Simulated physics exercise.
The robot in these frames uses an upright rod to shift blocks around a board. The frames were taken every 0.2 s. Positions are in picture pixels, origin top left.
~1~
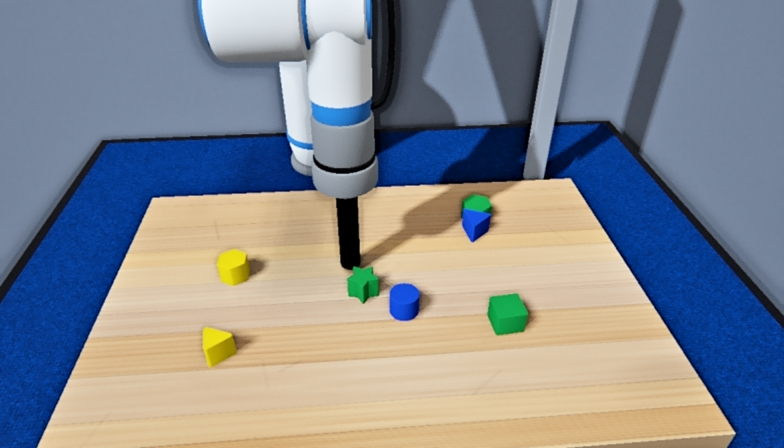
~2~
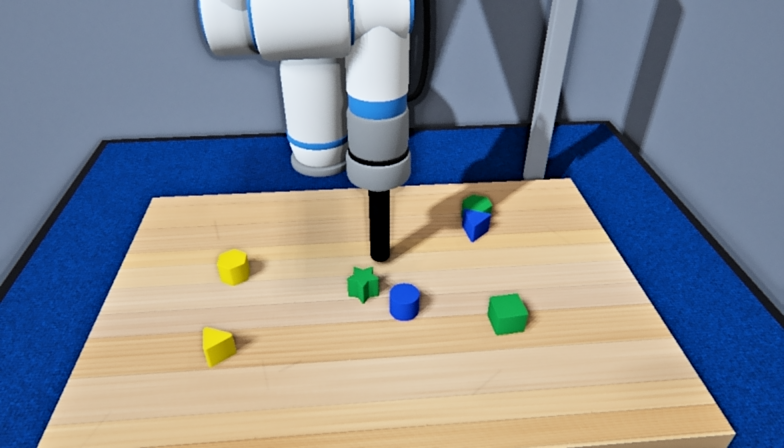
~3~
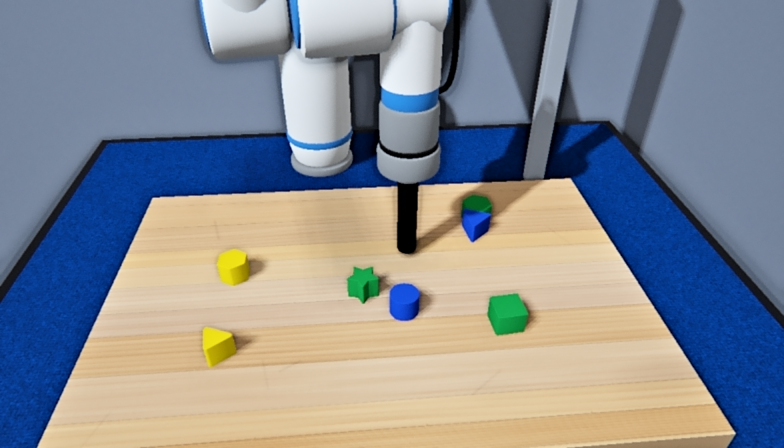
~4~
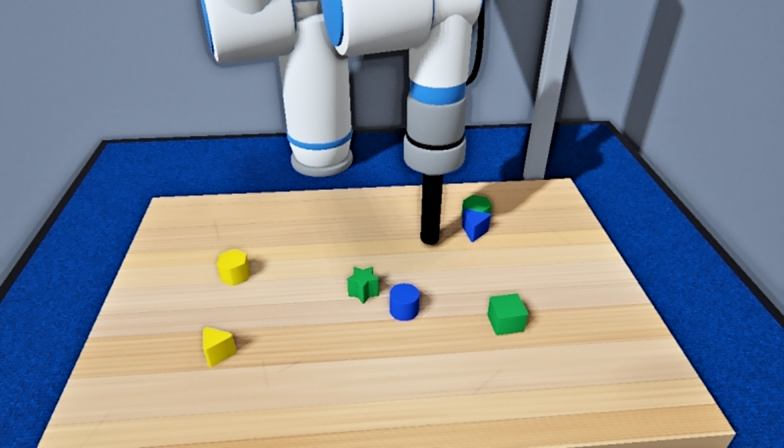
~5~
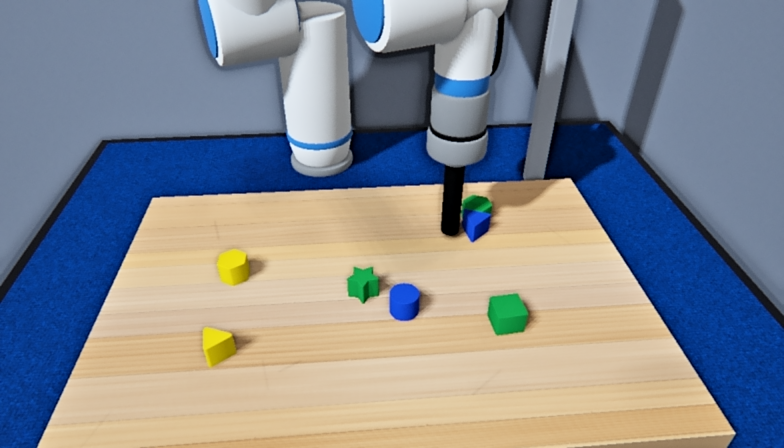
A robot arm holding a black upright rod moved steadily right and slightly back across a wooden board, nearing a blue triangular block beside a green one, while all the colored blocks stayed still.
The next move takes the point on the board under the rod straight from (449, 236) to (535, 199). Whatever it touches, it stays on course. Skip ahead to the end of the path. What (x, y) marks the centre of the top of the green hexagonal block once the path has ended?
Somewhere near (494, 185).
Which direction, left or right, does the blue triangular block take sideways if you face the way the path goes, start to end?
To the path's right.
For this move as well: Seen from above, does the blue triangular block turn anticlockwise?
I'd say no.
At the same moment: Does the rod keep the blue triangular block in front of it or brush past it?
The blue triangular block slips off.
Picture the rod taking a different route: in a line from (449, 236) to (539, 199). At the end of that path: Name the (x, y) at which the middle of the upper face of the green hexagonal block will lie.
Its top centre is at about (493, 185).
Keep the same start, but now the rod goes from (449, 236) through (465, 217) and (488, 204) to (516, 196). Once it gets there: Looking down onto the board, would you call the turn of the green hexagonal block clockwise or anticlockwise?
Twists clockwise.
On the path given first. One third of the way, rod (481, 218); blue triangular block (498, 213), turned 40° clockwise; green hexagonal block (488, 194), turned 35° anticlockwise.
Two thirds of the way, rod (510, 206); blue triangular block (502, 213), turned 65° clockwise; green hexagonal block (494, 185), turned 105° anticlockwise.
At the end, rod (536, 195); blue triangular block (502, 213), turned 65° clockwise; green hexagonal block (494, 185), turned 105° anticlockwise.
